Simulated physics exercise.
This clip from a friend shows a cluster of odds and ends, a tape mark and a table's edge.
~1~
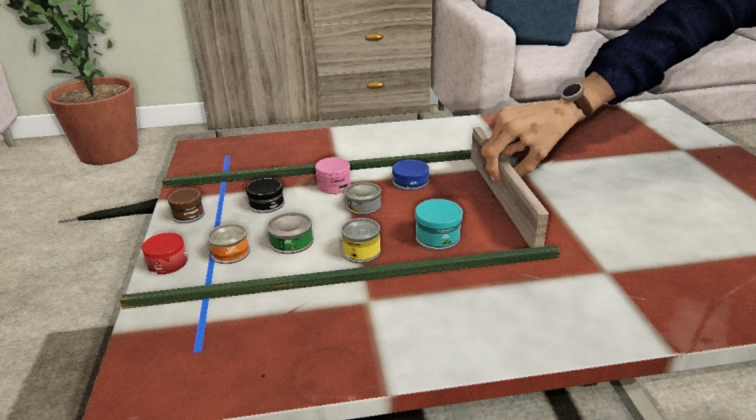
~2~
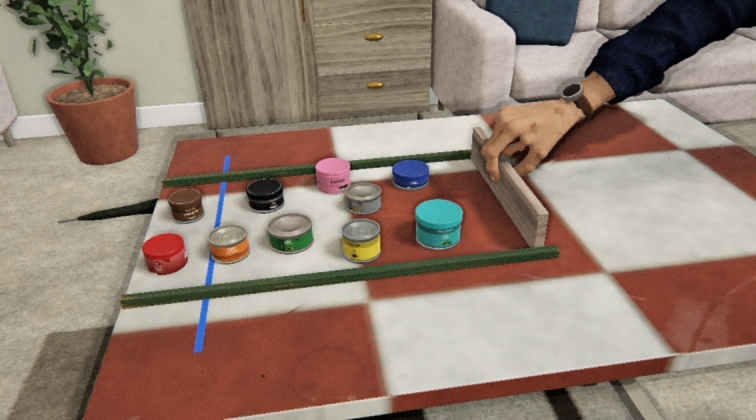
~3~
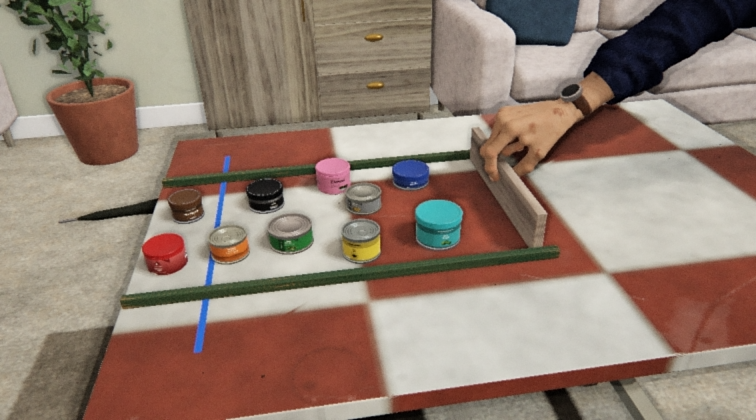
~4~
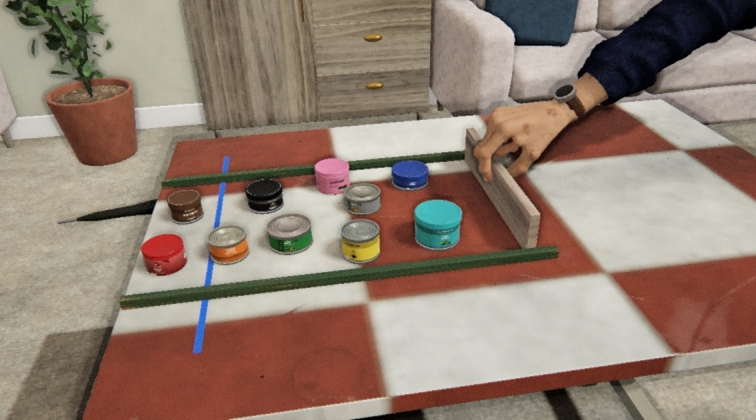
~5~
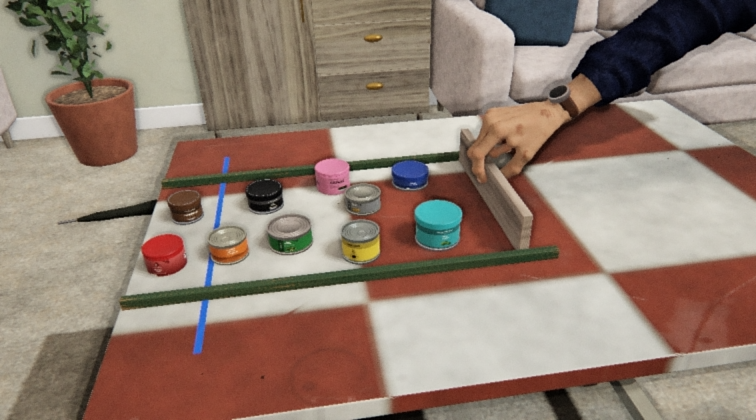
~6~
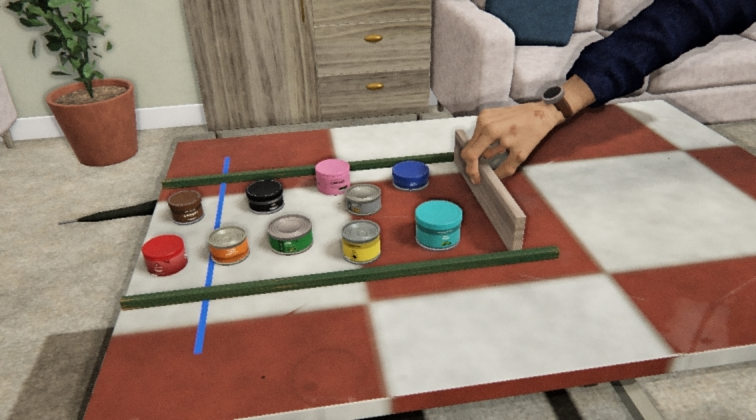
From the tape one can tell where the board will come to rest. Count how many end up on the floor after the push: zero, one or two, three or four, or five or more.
I reckon the number that spills over the end lands at one or two.
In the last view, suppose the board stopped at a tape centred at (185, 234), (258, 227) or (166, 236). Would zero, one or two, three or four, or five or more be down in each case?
Five or more; no fall at all; five or over.
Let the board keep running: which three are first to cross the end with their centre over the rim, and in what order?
First the red tub, then the brown pot, then the orange pot.
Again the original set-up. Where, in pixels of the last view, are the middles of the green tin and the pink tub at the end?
Green tin at (175, 236), pink tub at (173, 186).
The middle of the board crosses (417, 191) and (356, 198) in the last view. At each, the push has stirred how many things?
The first count is 2, and then it's 5.
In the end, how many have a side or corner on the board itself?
The count is 3.
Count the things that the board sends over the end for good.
Total: 2.
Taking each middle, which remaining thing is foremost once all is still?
The orange pot ends nearest.
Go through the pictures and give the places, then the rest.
Red tub (165, 253); brown pot (187, 206); orange pot (229, 243); board (504, 182); tape (217, 229), in the first picture.
Brown pot (187, 206); blue tin (411, 175), in the second picture.
Orange pot (229, 244); pink tub (333, 176), in the third picture.
Red tub (165, 255); yellow pot (361, 241), in the fourth picture.
Brown pot (186, 207); green tin (290, 234), in the fifth picture.
Red tub (165, 256); brown pot (186, 207); orange pot (229, 245); board (484, 185); tape (216, 231), in the sixth picture.
Early on, none off yet; red tub at rest near (165, 256); brown pot at rest near (186, 207); orange pot at rest near (229, 245).
A while later, none off yet; red tub at rest near (165, 256); brown pot at rest near (186, 207); orange pot at rest near (224, 246).
Finally, the number that fall off is one or two; lost, brown pot and red tub.
